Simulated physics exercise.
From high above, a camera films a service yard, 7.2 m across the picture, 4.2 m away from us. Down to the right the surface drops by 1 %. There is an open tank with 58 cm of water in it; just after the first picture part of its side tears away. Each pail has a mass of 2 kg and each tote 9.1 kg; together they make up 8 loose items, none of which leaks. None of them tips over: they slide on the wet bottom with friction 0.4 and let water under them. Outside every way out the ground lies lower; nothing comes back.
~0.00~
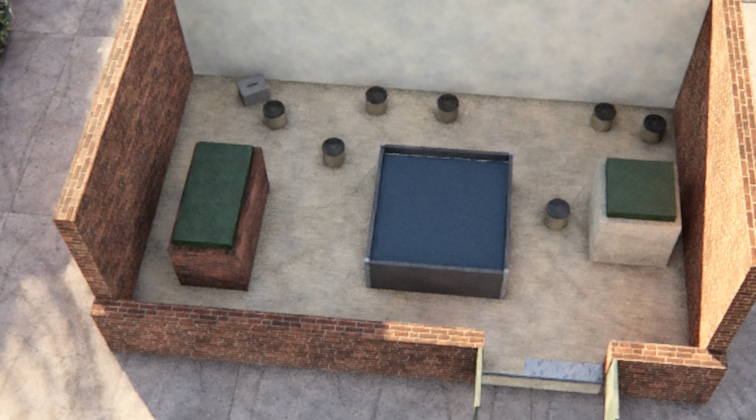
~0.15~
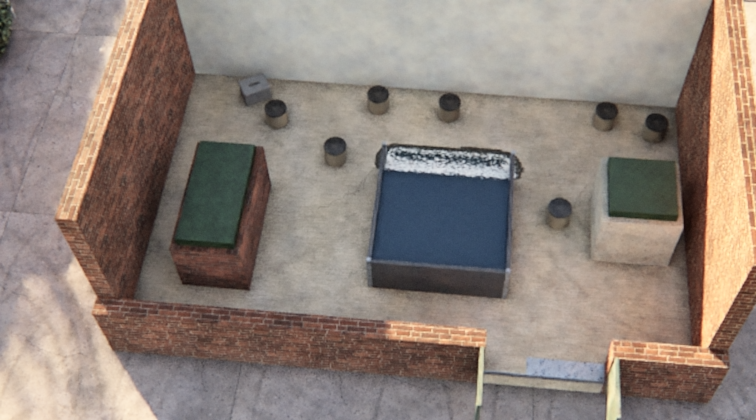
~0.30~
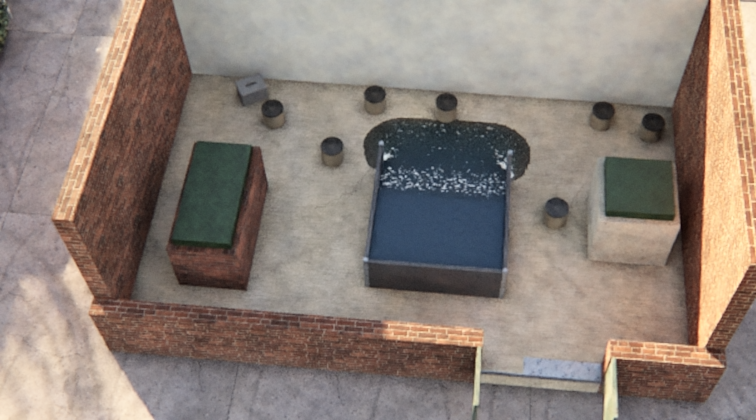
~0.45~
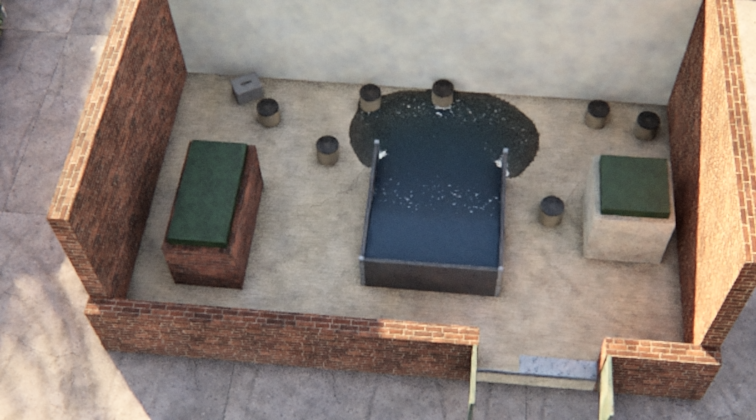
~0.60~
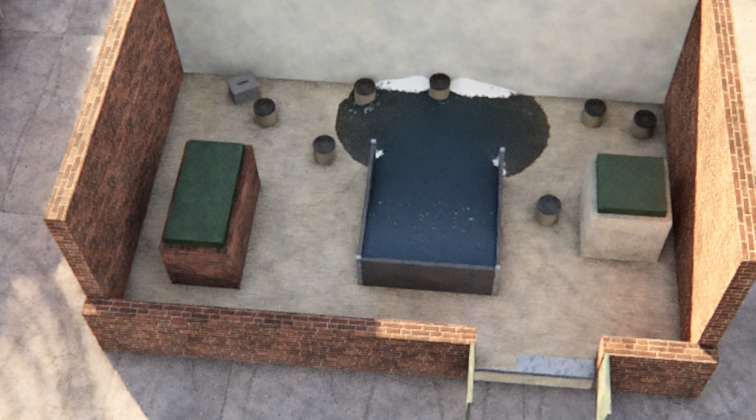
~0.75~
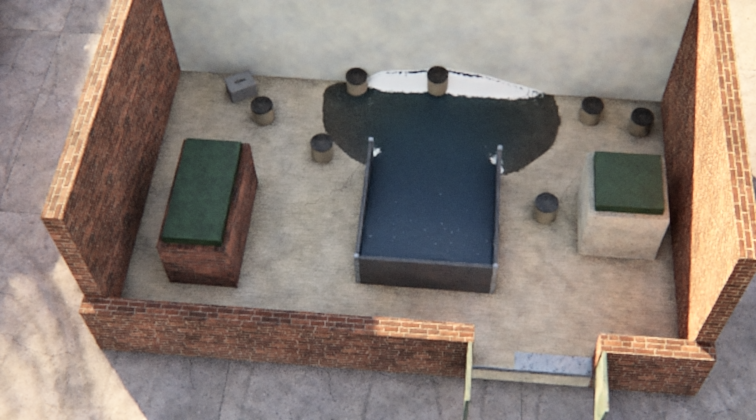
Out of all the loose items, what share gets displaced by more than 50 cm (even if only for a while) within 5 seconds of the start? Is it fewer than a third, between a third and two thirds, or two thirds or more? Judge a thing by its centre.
Two thirds or more.
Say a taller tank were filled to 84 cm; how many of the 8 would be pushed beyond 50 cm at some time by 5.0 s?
The answer would then be 8.
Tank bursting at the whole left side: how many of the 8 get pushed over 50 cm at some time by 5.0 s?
The count would be 5.
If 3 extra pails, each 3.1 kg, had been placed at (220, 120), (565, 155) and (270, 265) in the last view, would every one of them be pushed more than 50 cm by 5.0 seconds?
Respectively: Tops it; tops it; doesn't reach it.
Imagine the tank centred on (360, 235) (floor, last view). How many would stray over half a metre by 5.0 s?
Then 8.
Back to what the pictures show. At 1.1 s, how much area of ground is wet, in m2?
That flooded area is roughly 8.5 m2.
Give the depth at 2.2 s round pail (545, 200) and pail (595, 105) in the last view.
Close to 0 and 5 centimetres.
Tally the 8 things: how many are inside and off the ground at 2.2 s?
Of them, 2.
After 1.1 s 1 of 8 are over 50 cm from their spots; 2 afloat.
After 2.2 s 5 of 8 are over 50 cm from their spots; 2 afloat.
After 3.5 s 7 of 8 are over 50 cm from their spots; 5 afloat.
After 5.0 s 8 of 8 are over 50 cm from their spots, and 8 have been at some point; 5 afloat.
